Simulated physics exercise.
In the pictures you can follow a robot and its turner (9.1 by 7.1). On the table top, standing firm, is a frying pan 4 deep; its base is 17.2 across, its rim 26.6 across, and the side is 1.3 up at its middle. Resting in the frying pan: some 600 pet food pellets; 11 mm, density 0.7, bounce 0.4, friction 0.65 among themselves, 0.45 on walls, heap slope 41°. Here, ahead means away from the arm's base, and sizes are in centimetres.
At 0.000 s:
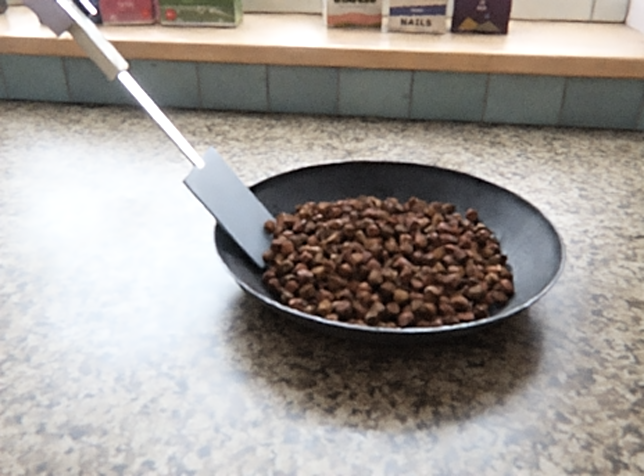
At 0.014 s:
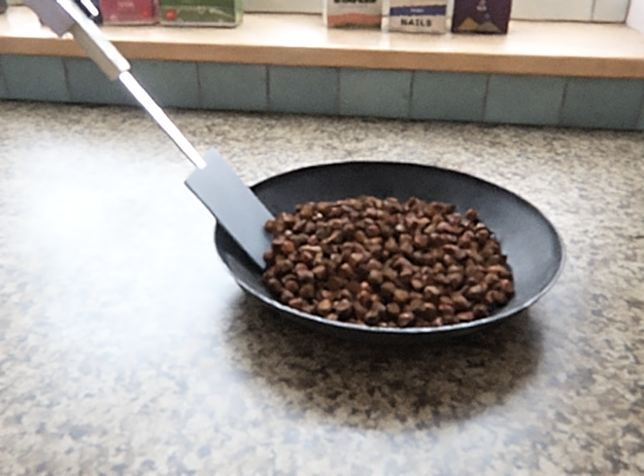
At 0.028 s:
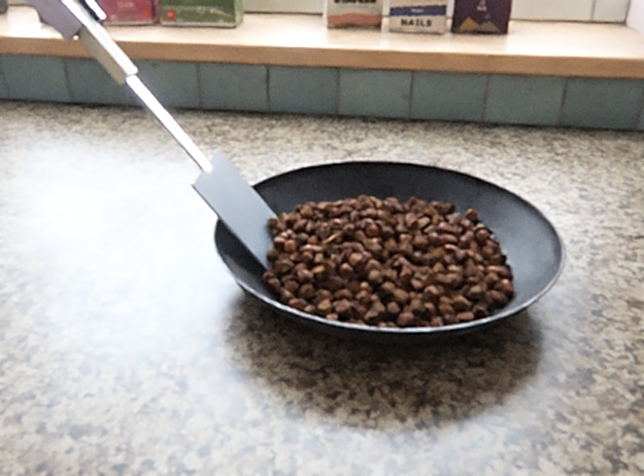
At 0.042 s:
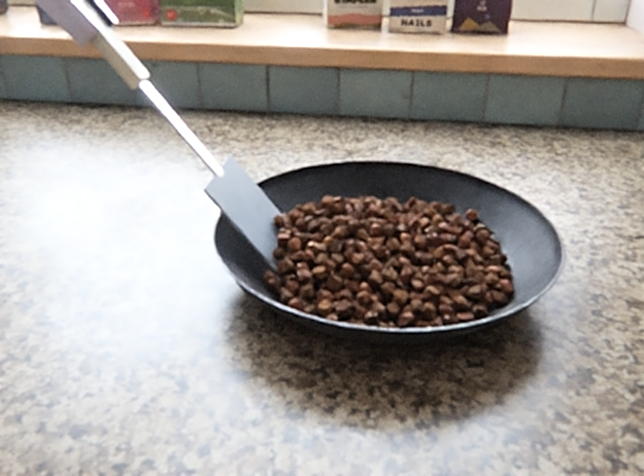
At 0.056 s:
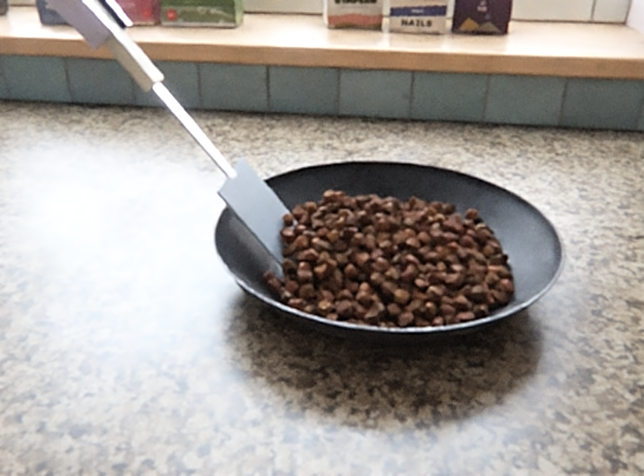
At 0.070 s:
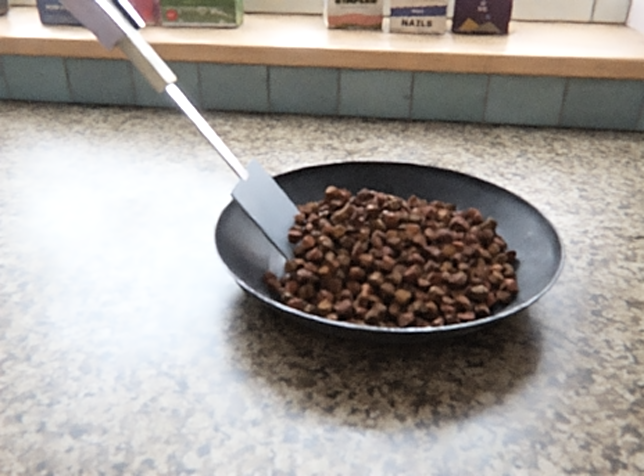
On a speckled countertop, a robot arm holds a flat grey turner against the left side of a heap of brown pellets in a black frying pan. The turner slides slowly a short way right into the heap, and the nearest pellets shift and bunch up slightly while the pan stays still.
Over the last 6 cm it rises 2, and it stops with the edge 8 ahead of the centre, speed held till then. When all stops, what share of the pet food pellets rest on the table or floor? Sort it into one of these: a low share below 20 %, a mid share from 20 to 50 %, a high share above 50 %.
A low share, below 20 %.
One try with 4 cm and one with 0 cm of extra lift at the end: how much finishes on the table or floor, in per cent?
Result: Approx. 15 % and 10 %, one try each.
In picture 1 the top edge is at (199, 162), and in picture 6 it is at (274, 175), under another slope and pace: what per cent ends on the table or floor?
About 25 per cent.
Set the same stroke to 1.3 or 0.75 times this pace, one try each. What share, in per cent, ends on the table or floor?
20 and 15 %.
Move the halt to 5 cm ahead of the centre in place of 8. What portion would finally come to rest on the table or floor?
I'd expect close to 0 per cent then.
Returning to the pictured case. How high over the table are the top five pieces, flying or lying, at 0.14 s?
I'd put them at about 6 centimetres above the table.
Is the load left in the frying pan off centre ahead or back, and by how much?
Ahead of centre, roughly 4.0 centimetres.
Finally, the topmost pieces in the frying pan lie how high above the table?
Some 6.0 cm above the table.
By 0.14 s, sloping 52°, highest piece 8 above the table; 601 in the frying pan.
By 0.21 s, sloping 52°, highest piece 6 above the table; 600 in the frying pan, 1 on the blade or in flight.
By 0.44 s, sloping 52°, highest piece 6 above the table; 524 in the frying pan, 74 on the table or floor, 3 on the blade or in flight.
By 1.49 s, sloping 52°, highest piece 6 above the table; 521 in the frying pan, 80 on the table or floor.
Final count, 521 in the frying pan, 80 on the table or floor. That is 13 % on the table or floor.
